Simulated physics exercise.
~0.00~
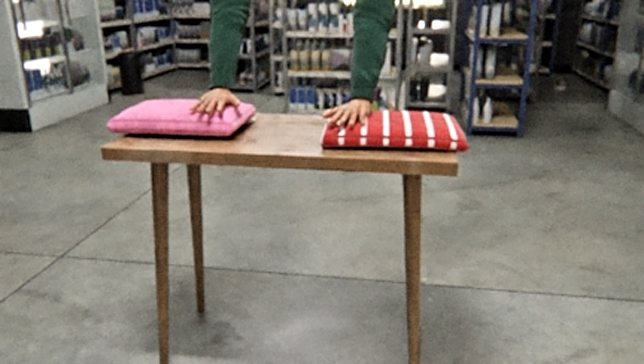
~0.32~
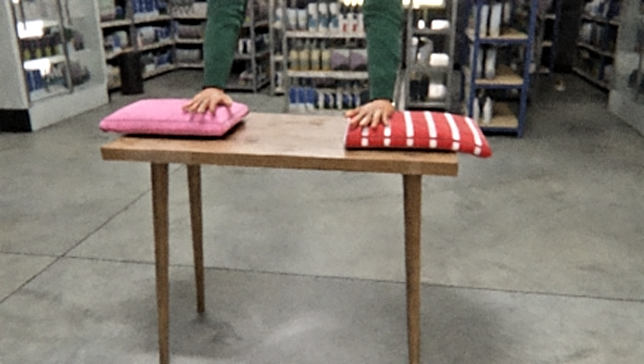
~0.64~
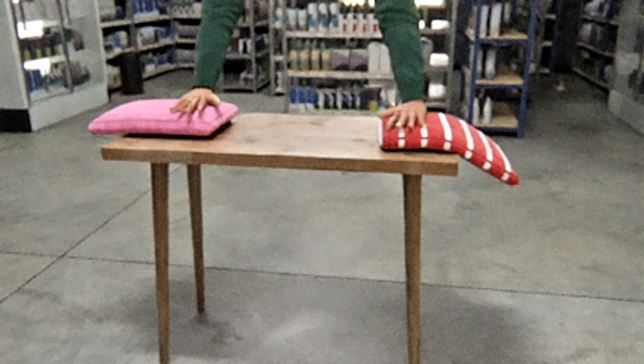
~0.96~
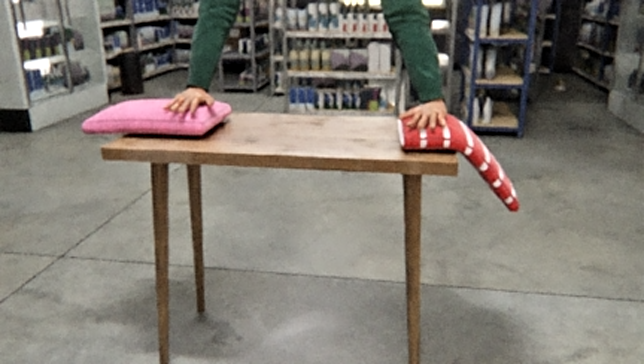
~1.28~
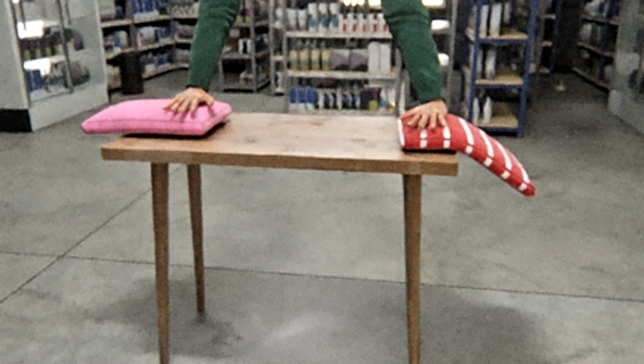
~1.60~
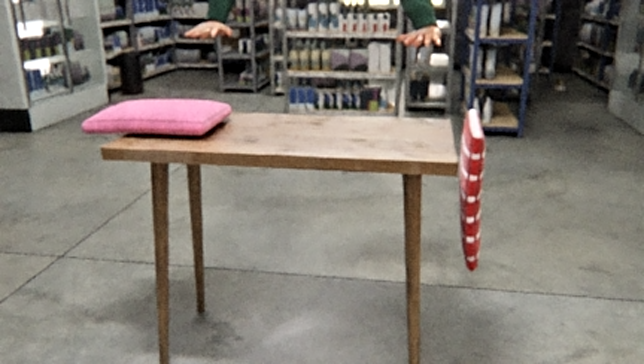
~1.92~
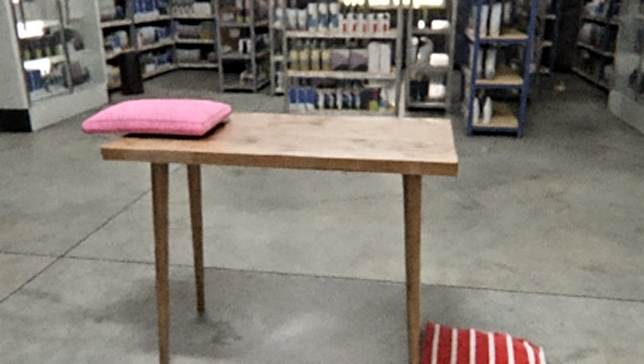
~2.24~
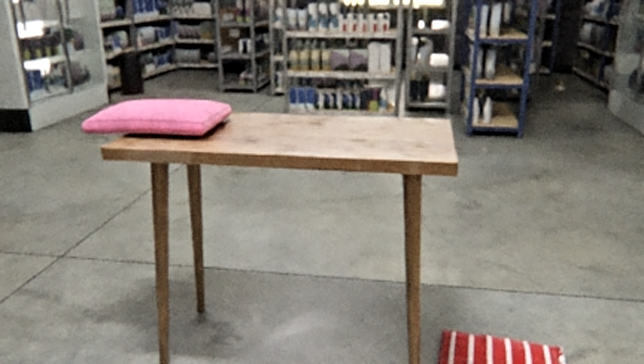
Hands sliding pink and red striped folded cloths outward on a wooden table, then letting go, the red one dropping to the floor.
